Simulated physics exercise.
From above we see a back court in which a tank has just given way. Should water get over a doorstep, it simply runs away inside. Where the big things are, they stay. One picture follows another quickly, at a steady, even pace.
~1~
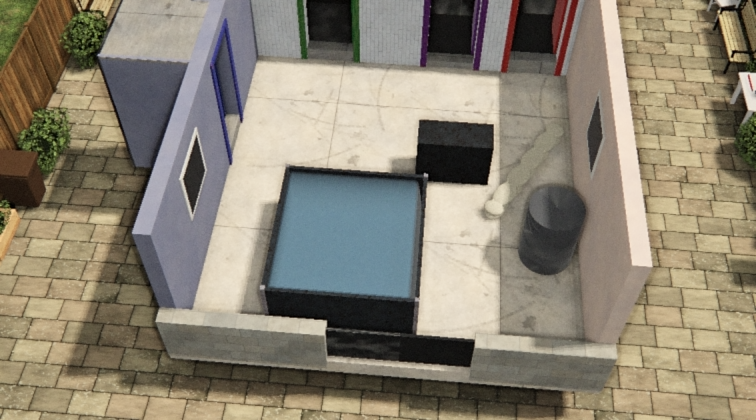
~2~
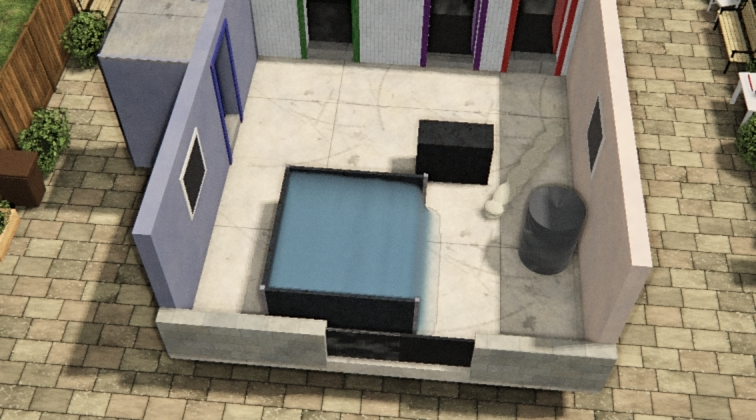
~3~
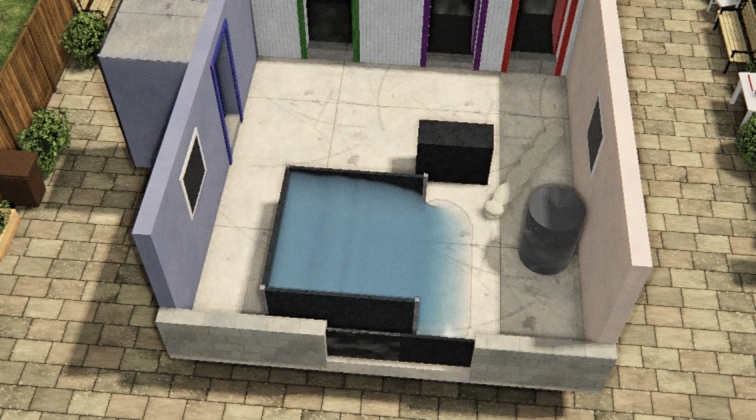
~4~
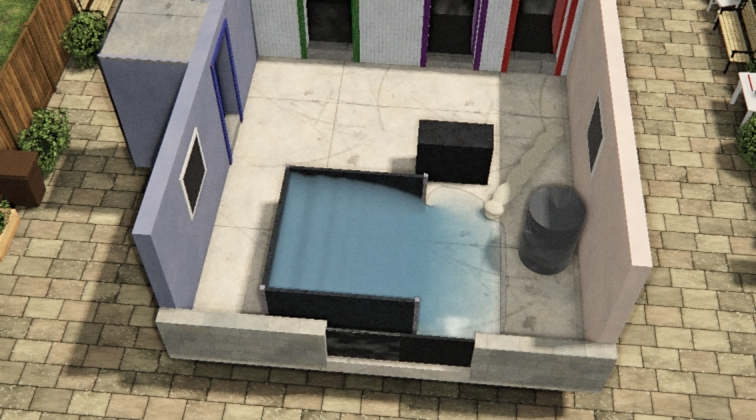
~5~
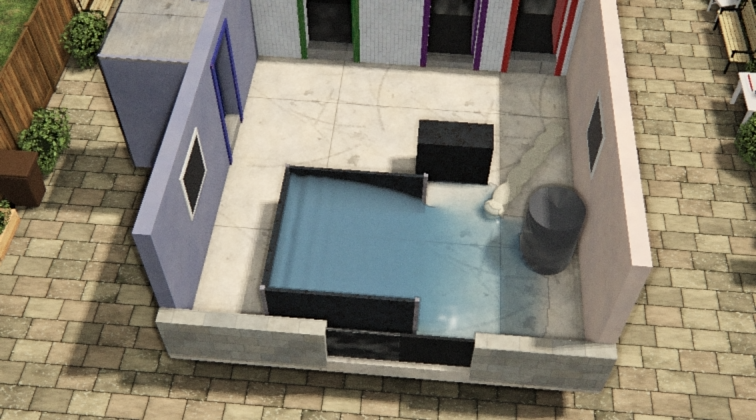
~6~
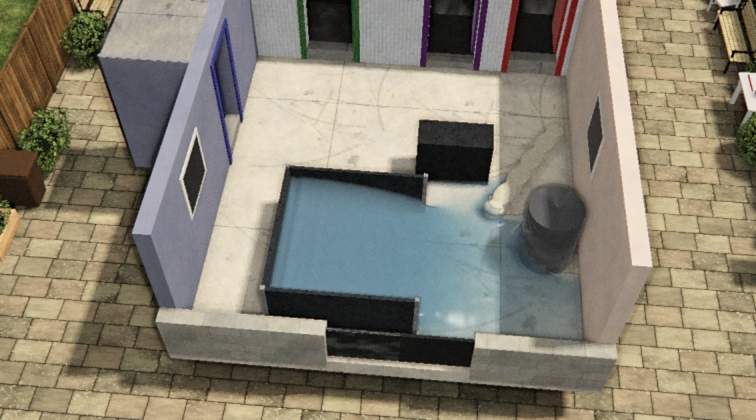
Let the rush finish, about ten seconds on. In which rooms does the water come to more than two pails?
Outcome: Purple door: Little enough water. Blue door: Little enough water. Green door: Little enough water. Red door: Little enough water.
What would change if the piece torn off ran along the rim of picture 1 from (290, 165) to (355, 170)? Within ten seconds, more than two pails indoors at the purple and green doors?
Purple door: Above the limit; green door: Above the limit.
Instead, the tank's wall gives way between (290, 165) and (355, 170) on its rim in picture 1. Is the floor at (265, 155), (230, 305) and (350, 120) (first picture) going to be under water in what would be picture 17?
Spot one ends up deluged, spot two untouched by the spill, spot three deluged.
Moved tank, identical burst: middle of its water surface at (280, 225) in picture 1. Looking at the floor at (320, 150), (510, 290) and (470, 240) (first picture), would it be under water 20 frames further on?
First spot bare, second swamped, third swamped.
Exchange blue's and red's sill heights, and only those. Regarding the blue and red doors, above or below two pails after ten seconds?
So, one at a time, the blue door never reaches the limit while the red door breaks past the limit.
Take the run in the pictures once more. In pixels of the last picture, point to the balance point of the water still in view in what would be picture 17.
Somewhere near (460, 268).
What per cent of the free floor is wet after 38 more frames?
About 95 %.
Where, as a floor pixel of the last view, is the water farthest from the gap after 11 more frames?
Front's tip: Near (557, 77).
A moment on, water covers 30 % of the floor; the purple door not reached, the blue door not reached, the green door not reached, the red door not reached.
Next, water covers 40 % of the floor; the purple door not reached, the blue door not reached, the green door not reached, the red door not reached.
Then, water covers 55 % of the floor; the purple door wet at the sill, nothing in, the blue door not reached, the green door not reached, the red door wet at the sill, nothing in.
Later, water covers 95 % of the floor; the purple door wet at the sill, nothing in, the blue door wet at the sill, nothing in, the green door wet at the sill, nothing in, the red door wet at the sill, nothing in.
In the end, water covers 95 % of the floor; the purple door wet at the sill, nothing in, the blue door wet at the sill, nothing in, the green door wet at the sill, nothing in, the red door wet at the sill, nothing in.
